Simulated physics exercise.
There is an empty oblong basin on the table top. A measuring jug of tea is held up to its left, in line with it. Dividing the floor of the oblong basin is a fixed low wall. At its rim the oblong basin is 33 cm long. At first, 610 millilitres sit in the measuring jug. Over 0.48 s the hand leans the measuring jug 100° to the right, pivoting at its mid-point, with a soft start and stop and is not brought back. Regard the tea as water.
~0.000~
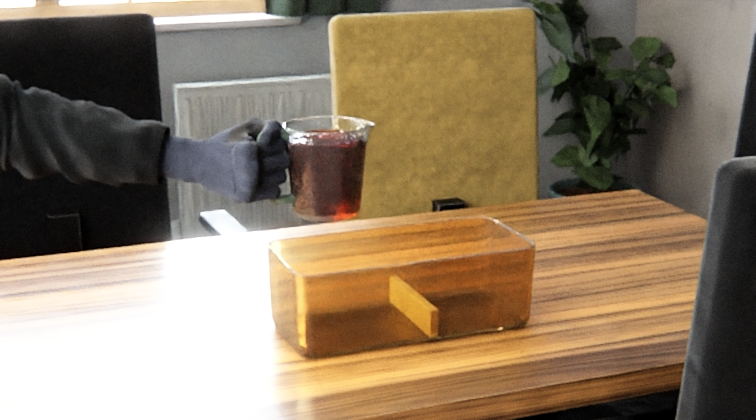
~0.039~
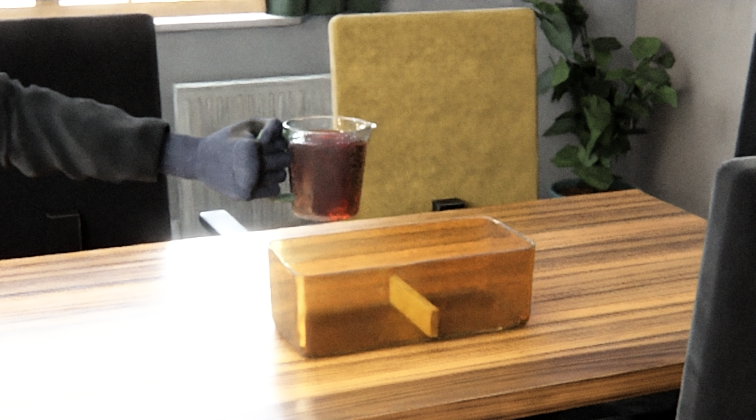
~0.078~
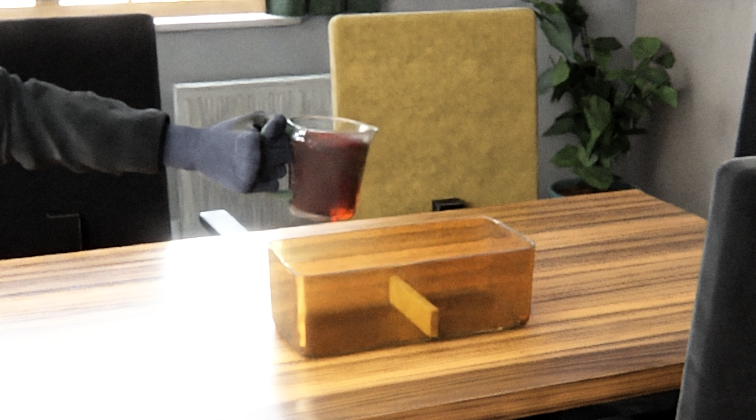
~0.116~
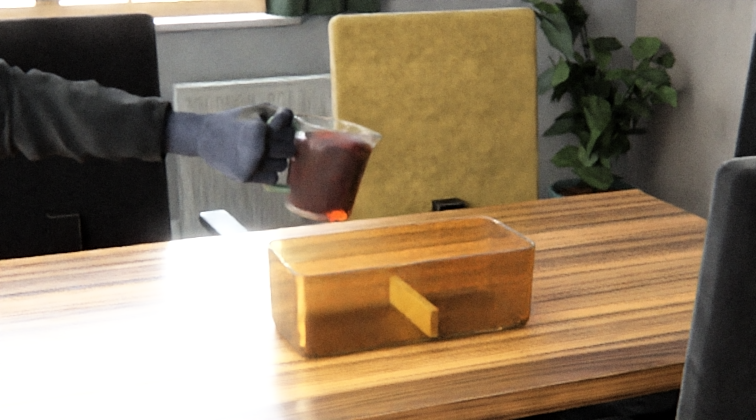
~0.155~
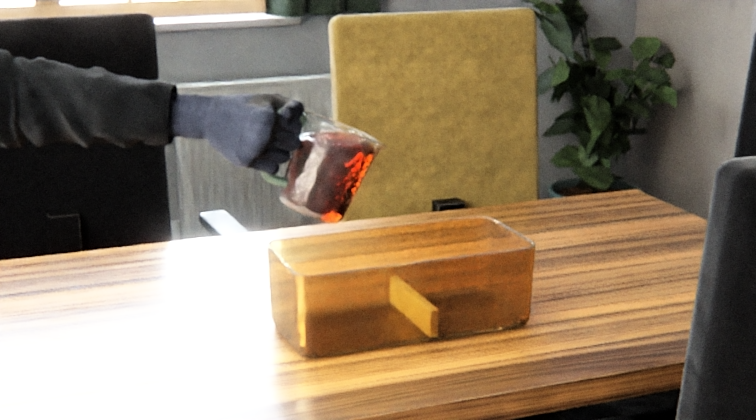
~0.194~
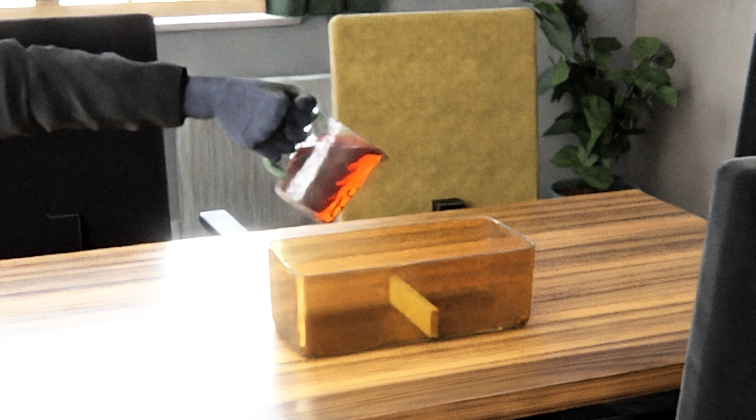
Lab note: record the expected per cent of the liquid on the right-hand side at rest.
Expected right-hand share: 62 per cent.
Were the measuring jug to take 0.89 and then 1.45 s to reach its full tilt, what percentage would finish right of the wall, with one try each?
Around 70 per cent first, around 75 per cent next.
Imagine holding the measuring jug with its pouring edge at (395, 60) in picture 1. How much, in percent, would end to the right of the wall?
85 %.
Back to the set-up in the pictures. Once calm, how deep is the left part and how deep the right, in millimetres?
Left 10 mm, right 18 mm.
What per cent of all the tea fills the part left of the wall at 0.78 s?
Some 32 per cent.
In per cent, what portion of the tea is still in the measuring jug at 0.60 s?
Close to 14 percent of the total.
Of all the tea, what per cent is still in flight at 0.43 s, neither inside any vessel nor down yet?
Roughly 24 percent.
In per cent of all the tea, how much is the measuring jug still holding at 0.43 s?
Around 52 percent.
After 0.43 s the tilt is 97° and 51 per cent is still to pour, 5 is left of the wall and 20 right of it.
After 0.60 s the tilt is 100° and 15 per cent is still to pour, 25 is left of the wall and 47 right of it.
After 0.78 s the tilt is 100° and 3 per cent is still to pour, 32 is left of the wall and 61 right of it.
After 0.98 s the tilt is 100° and 0 per cent is still to pour, 37 is left of the wall and 62 right of it.
In the end 37 per cent lies left of the wall, 62 right of it and 1 outside.
